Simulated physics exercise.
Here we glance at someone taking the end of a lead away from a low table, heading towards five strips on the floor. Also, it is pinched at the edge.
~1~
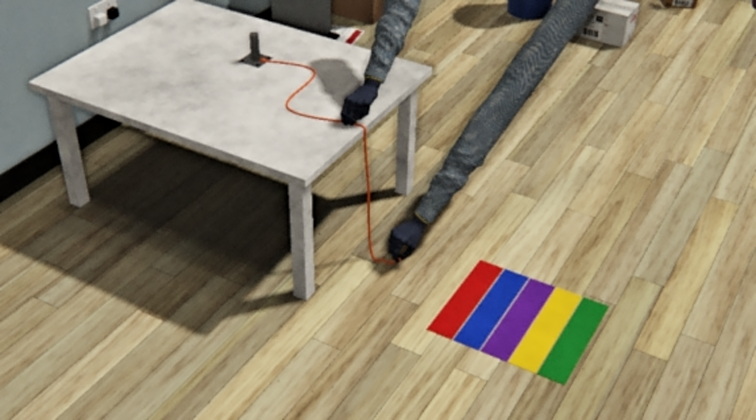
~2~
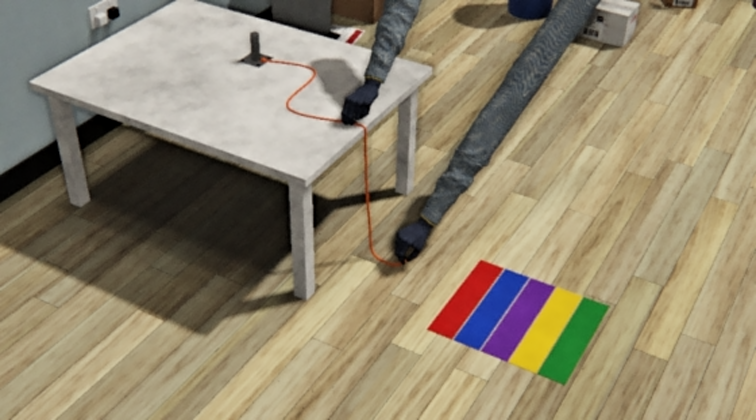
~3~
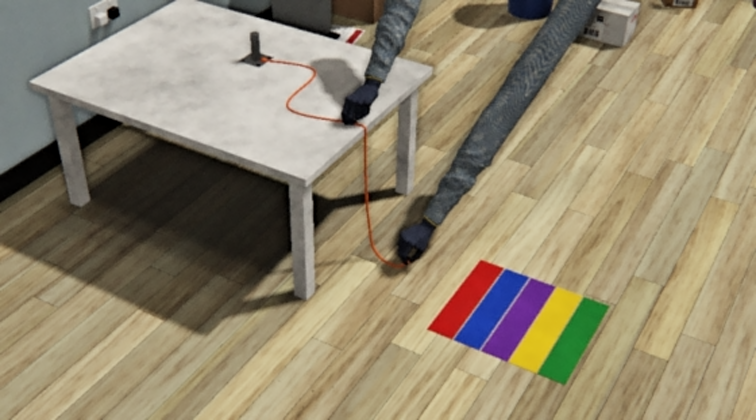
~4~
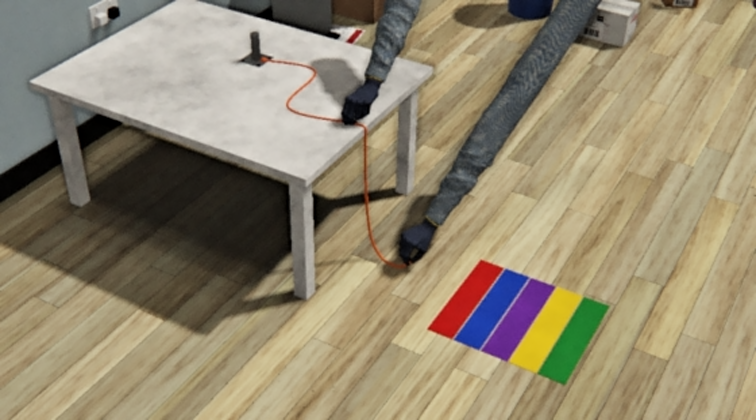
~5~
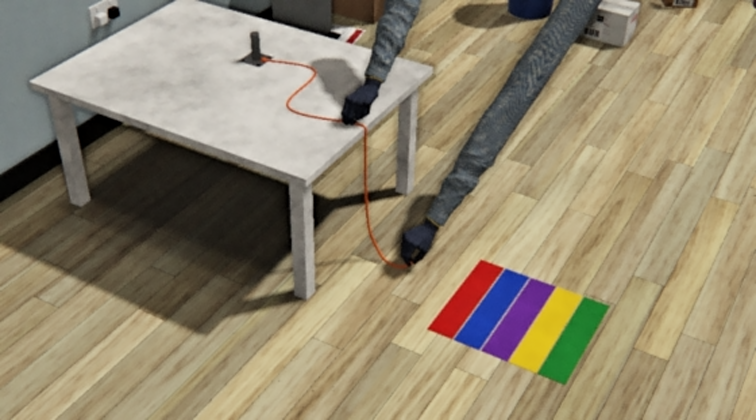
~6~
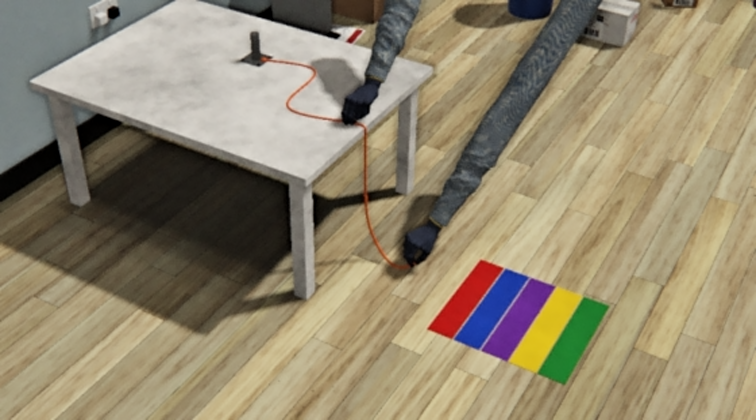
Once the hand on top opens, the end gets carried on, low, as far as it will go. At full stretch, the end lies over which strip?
Over the yellow strip.
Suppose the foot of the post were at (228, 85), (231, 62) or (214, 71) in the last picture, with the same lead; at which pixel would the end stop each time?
The places are (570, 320), (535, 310) and (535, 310).
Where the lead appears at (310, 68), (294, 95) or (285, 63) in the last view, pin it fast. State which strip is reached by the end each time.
In order: Yellow, blue, yellow.
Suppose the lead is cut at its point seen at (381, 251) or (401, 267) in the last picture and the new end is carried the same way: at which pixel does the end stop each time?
In turn, around (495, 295) and around (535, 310).
Soon after, end near (508, 299); over blue.
Then, end near (537, 310); over purple.
At full stretch, end near (554, 316); over yellow. Over yellow.
